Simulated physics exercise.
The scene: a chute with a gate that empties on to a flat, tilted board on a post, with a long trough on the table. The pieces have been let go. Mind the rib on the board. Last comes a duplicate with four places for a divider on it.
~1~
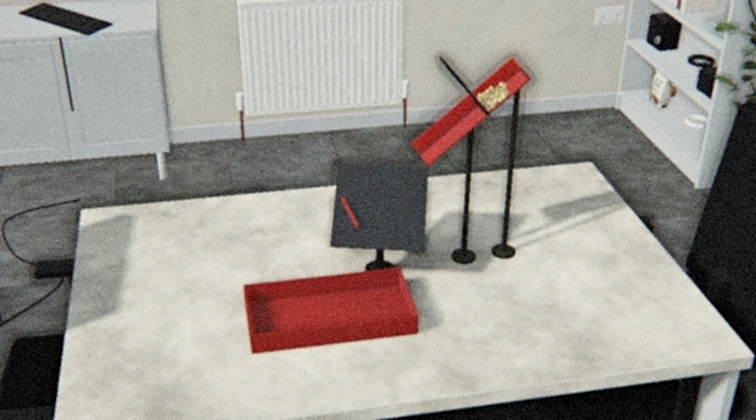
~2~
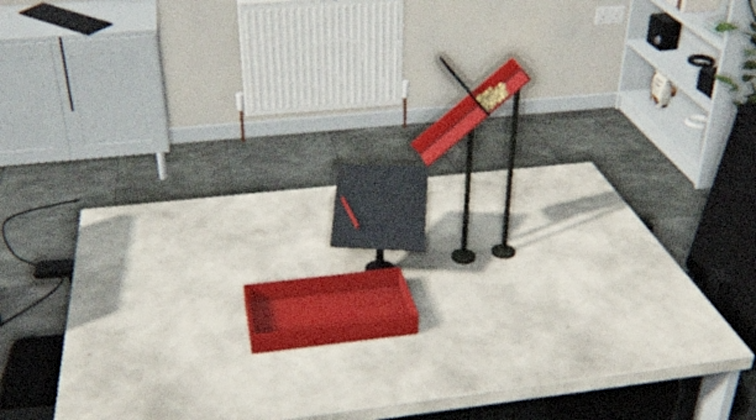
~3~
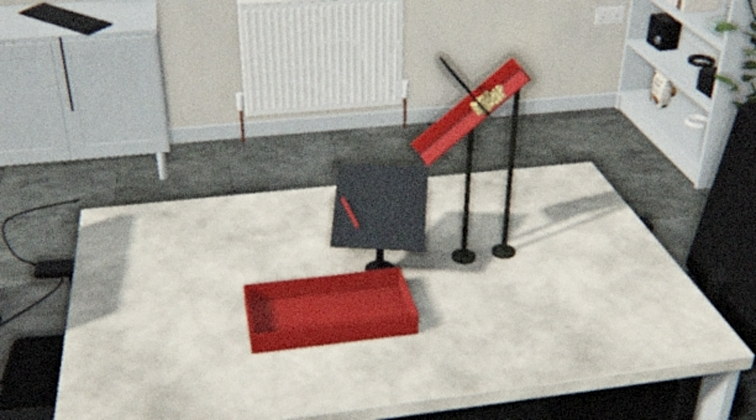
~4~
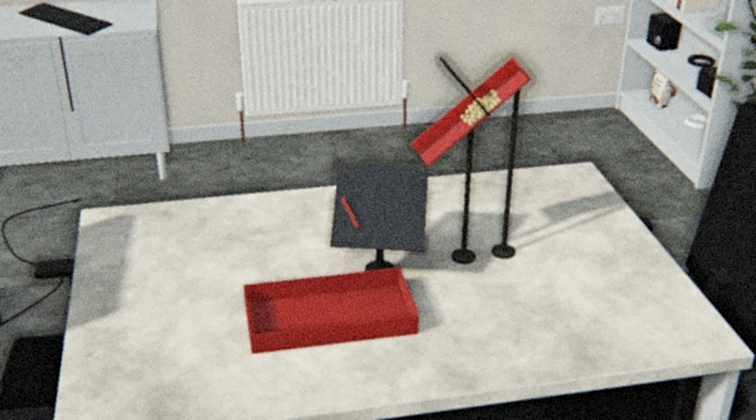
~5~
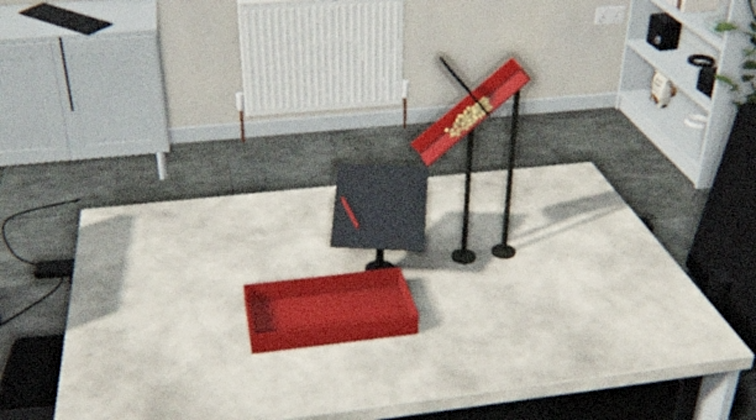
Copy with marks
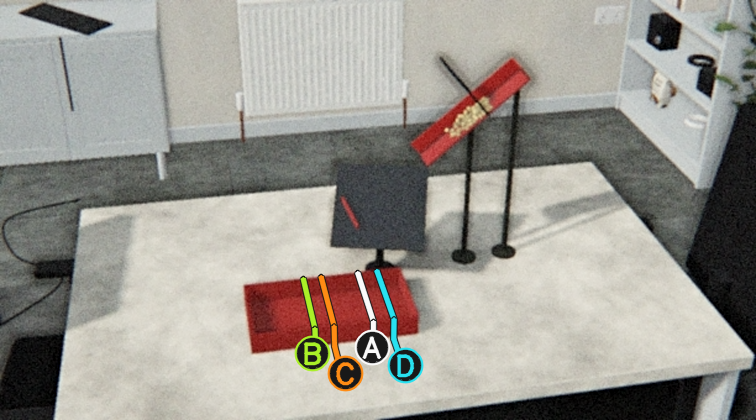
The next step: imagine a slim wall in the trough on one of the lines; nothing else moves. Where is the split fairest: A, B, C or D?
Use line A.
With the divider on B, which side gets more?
More lands on the right.
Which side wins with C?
The right side.
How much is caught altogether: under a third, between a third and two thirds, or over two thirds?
It is over two thirds.
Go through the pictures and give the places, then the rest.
In the first frame, load behind the gate at (491, 96), soya beans; lip of the chute at (424, 161), sloping fairly steeply.
In the second frame, middle of the board at (380, 206), tilted fairly steeply; middle of its low edge at (377, 249); of its high edge at (383, 165).
In the third frame, front corners of the trough at (251, 335) and (418, 315), empty; front of the load at (474, 108).
In the fourth frame, middle of the load at (479, 107); its front at (463, 117), about a quarter of the way to the lip; rib from (342, 197) to (358, 226).
In the fifth frame, middle of the load at (471, 114); its front at (447, 130), about half of the way to the lip.
On the marked copy, line A crosses the front rim at (373, 321); line B crosses the front rim at (314, 328); line C crosses the front rim at (333, 325); line D crosses the front rim at (393, 318).
If A is chosen, of what is caught, about half on the left of the divider, about half on the right.
If B is chosen, of what is caught, none on the left of the divider, all on the right.
If C is chosen, of what is caught, a stray few on the left of the divider, nearly all on the right.
If D is chosen, of what is caught, nearly all on the left of the divider, a stray few on the right.
